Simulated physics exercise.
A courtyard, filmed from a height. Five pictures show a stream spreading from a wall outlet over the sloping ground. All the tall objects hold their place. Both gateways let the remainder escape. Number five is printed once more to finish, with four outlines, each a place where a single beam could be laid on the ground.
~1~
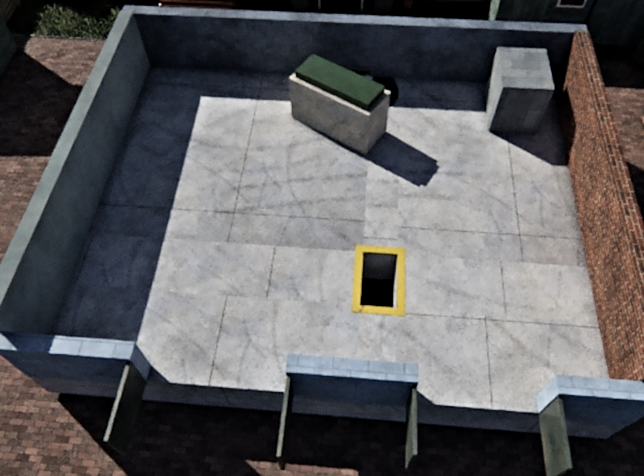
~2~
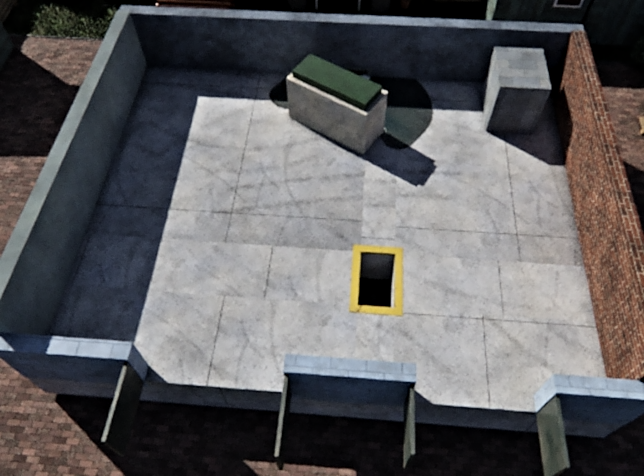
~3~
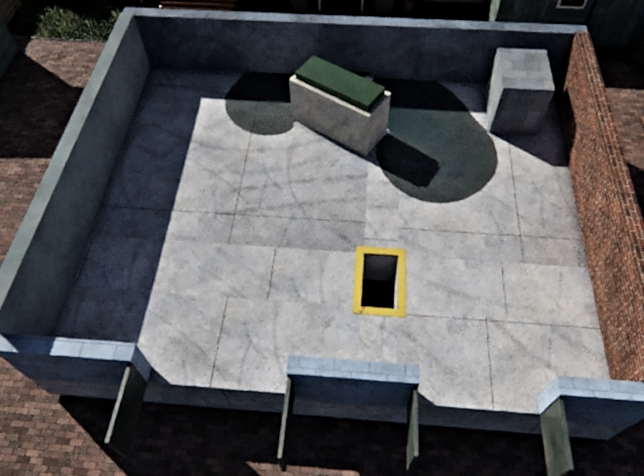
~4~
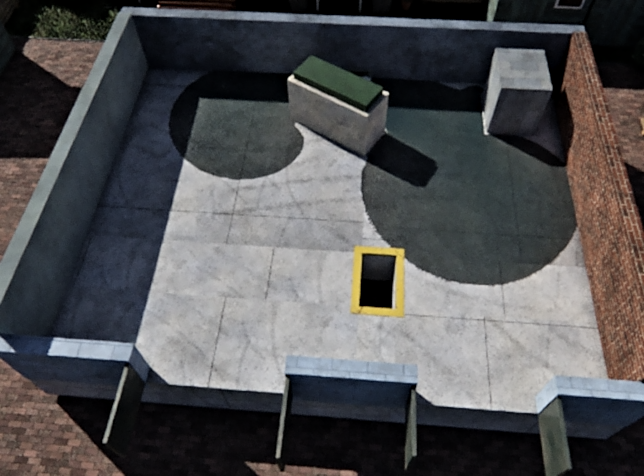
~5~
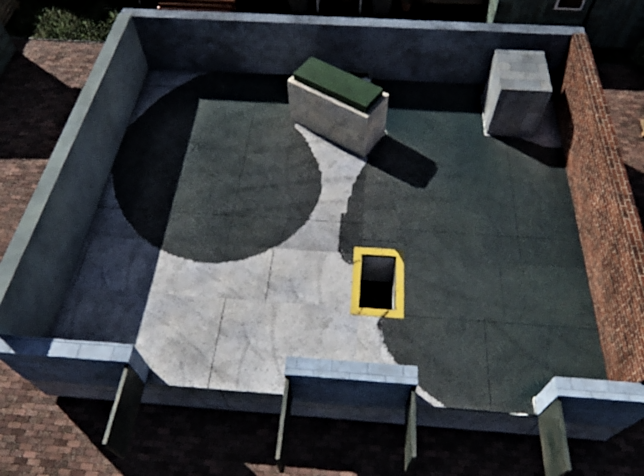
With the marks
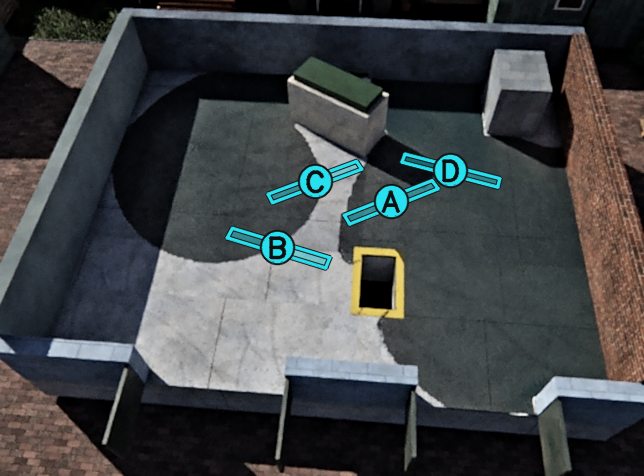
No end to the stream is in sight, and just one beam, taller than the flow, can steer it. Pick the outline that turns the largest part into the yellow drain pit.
It is B.
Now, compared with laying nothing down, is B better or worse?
Position B is better.
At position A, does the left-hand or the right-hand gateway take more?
The right gate.
On the marked copy, A from (346, 219) to (435, 184); B from (229, 233) to (327, 262); C from (270, 198) to (359, 165); D from (403, 158) to (498, 182).
For position A, about 5 % of the stream goes into the yellow drain pit, about 95 % out by the gates.
For position B, about 13 % of the stream goes into the yellow drain pit, about 87 % out by the gates.
For position C, about 7 % of the stream goes into the yellow drain pit, about 93 % out by the gates.
For position D, about 8 % of the stream goes into the yellow drain pit, about 92 % out by the gates.
